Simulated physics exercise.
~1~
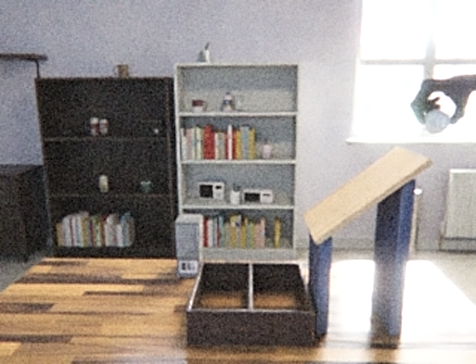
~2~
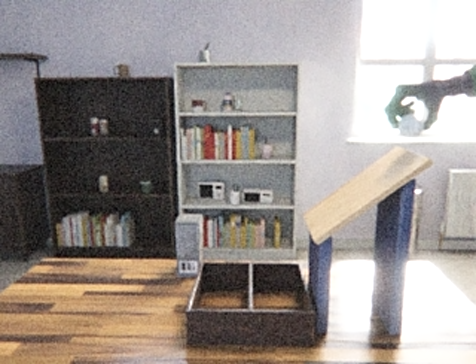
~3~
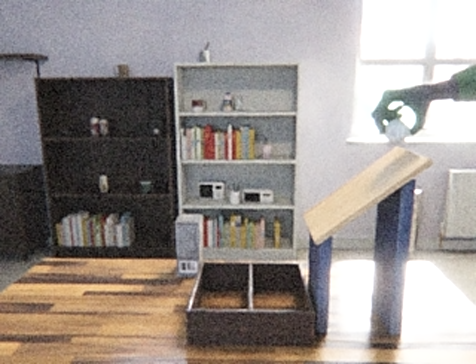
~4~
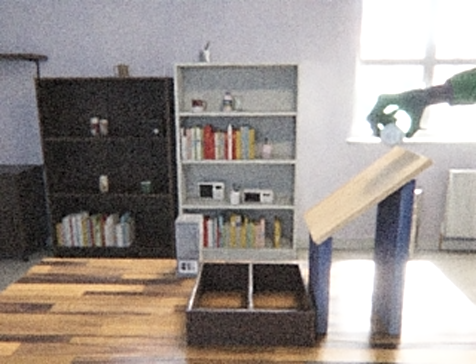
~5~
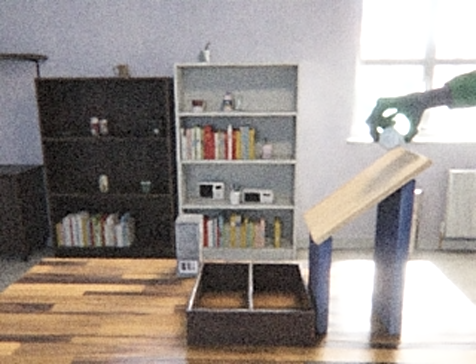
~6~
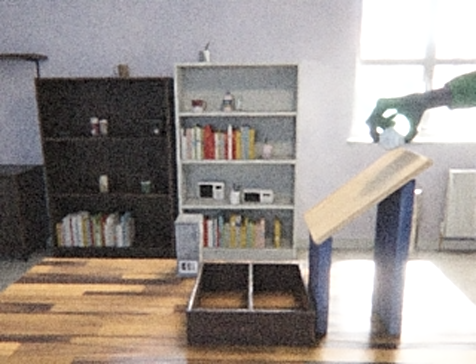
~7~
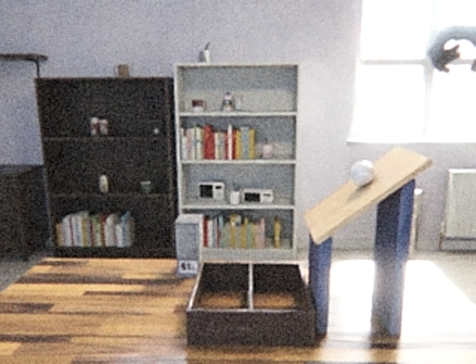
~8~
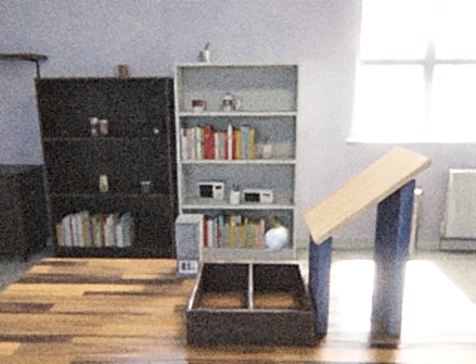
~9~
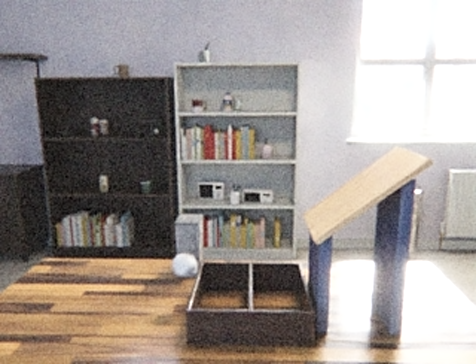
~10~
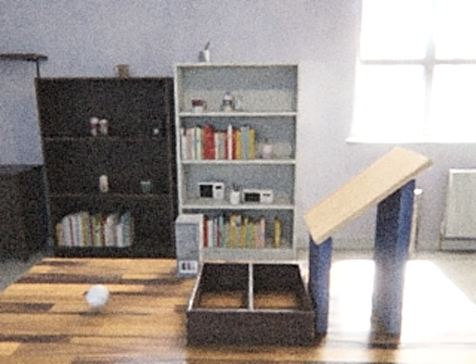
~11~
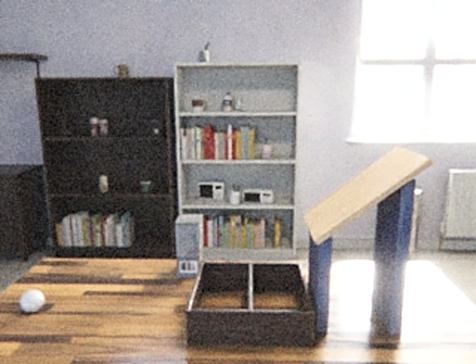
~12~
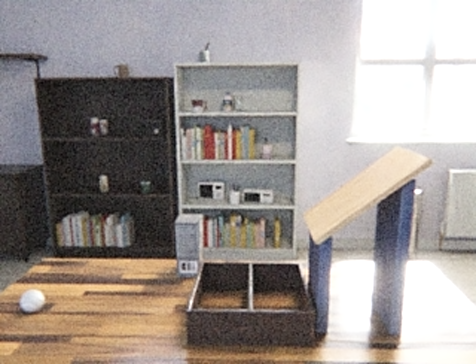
The footage shows a green-gloved hand holding a small white ball above a sloped board, then letting go and withdrawing as the ball moves down the slope, passes over the open two-bay tray, and travels left across the wooden surface, ending at the far left, outside the tray.
